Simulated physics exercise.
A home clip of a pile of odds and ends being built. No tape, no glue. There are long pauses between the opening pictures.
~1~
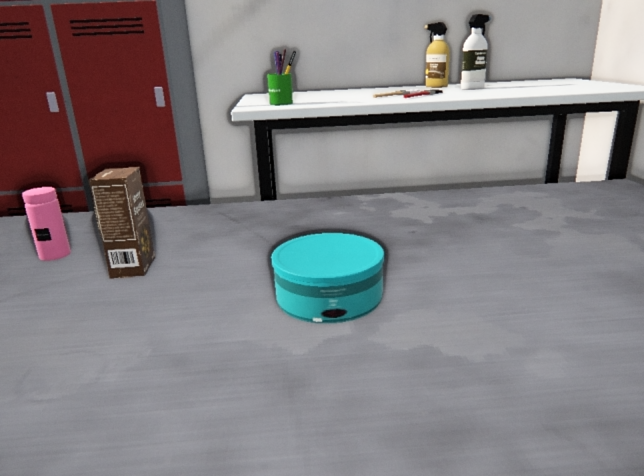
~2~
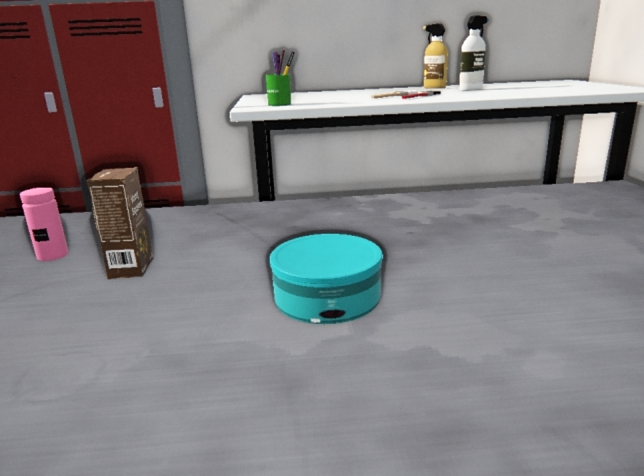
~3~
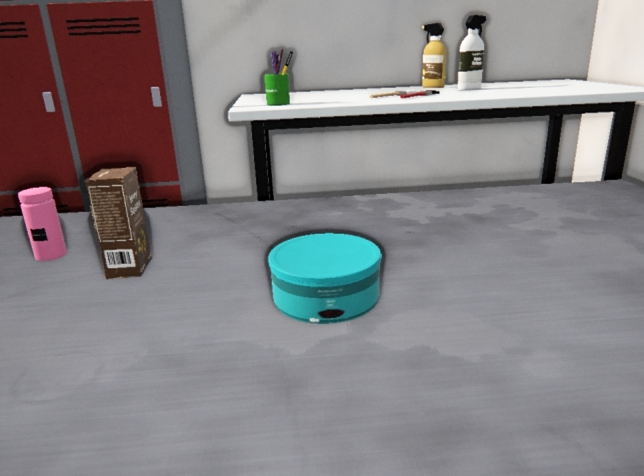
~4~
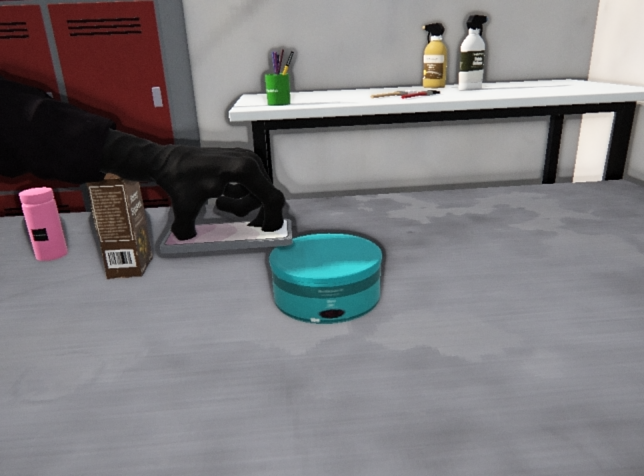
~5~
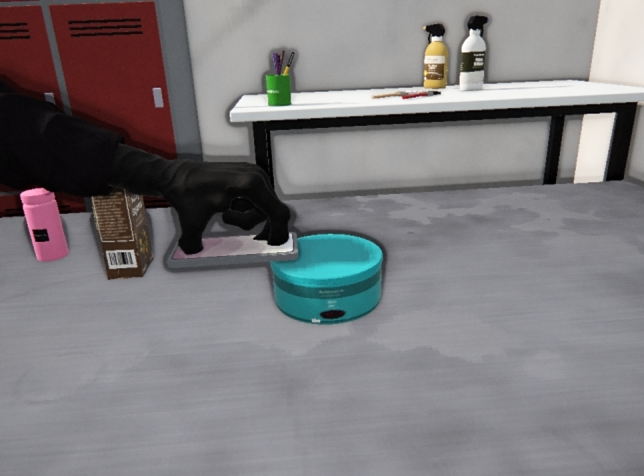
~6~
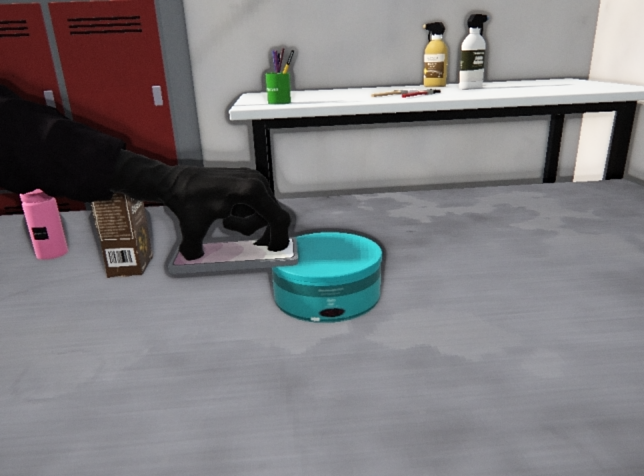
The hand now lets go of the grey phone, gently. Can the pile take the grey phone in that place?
Here the pile comes apart.
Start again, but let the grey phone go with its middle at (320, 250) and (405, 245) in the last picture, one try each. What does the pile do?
In the first case it holds; in the second case it loses its balance.
Then, 0.30 s on from there, grey phone turned 32° from how it was put near (243, 271).
Then, 1.30 s on from there, grey phone turned 31° from how it was put near (239, 272).
Then, 2.40 s on from there, grey phone turned 29° from how it was put near (234, 274).
In the end, left askew, grey phone; the other 3 unmoved. At the end, from the last picture's camera, grey phone near (232, 275). The pile gives way.
